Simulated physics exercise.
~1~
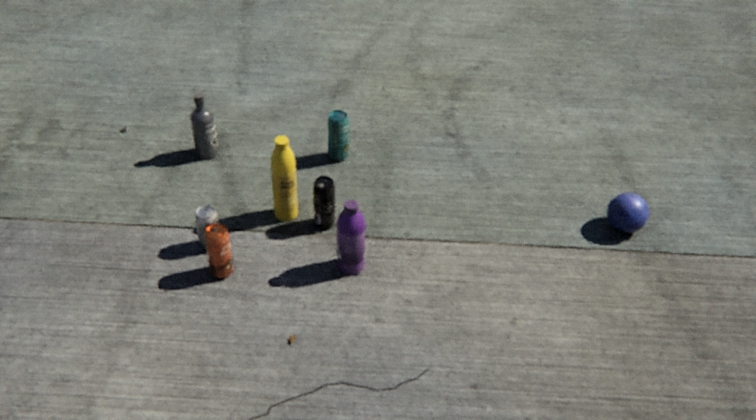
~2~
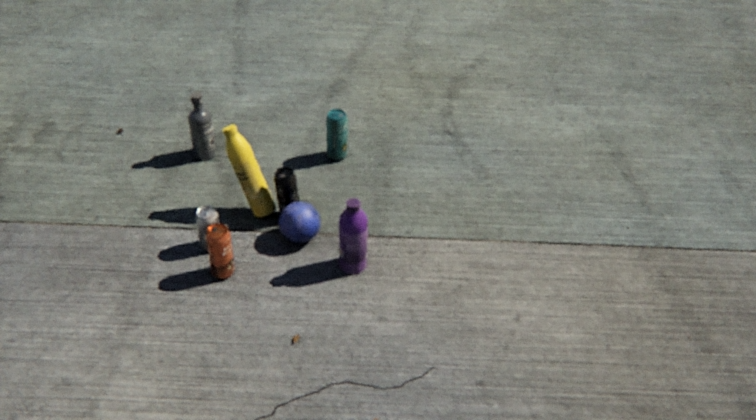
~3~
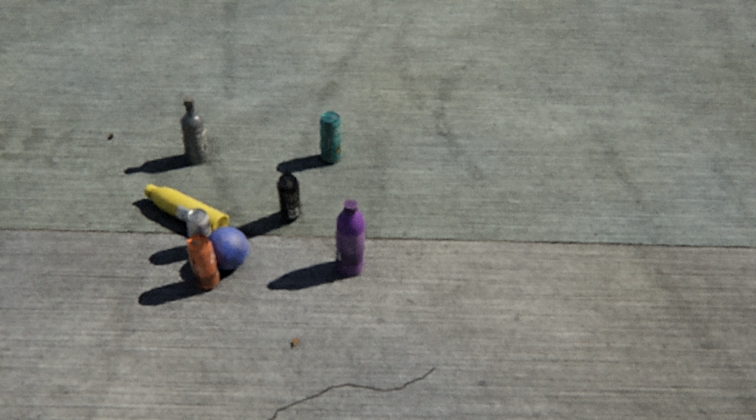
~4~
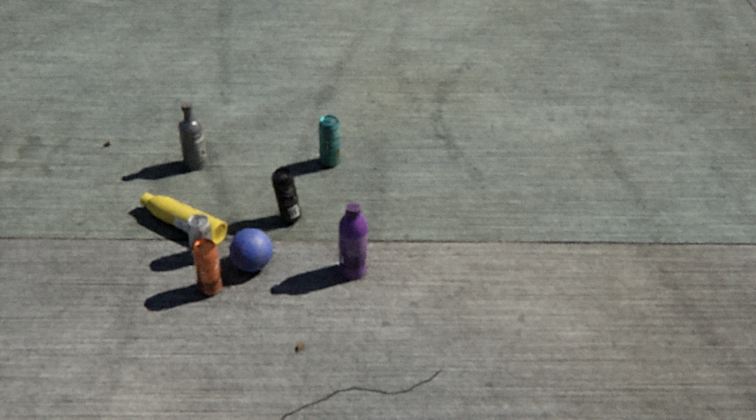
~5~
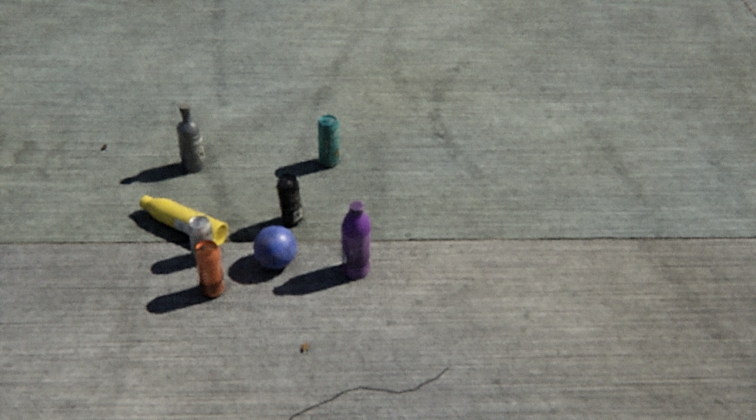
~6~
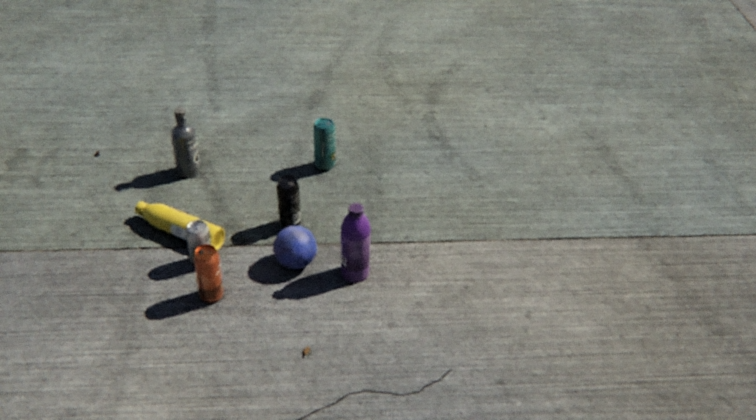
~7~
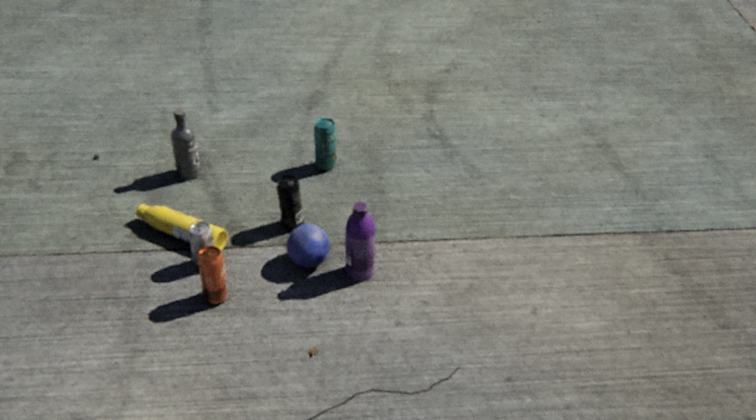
At the start, a blue ball is to the right of seven upright bottles and cans on sunlit concrete. The ball rolls left into the group, and the tall yellow bottle tips left while the black can shifts and leans slightly. The yellow bottle falls onto its side by the white can as the ball reaches the orange can, which shifts a little but stays upright. The ball then rolls slowly back to the right, and the black can settles upright. At the end, the ball is close to the purple bottle, and only the yellow bottle lies toppled.
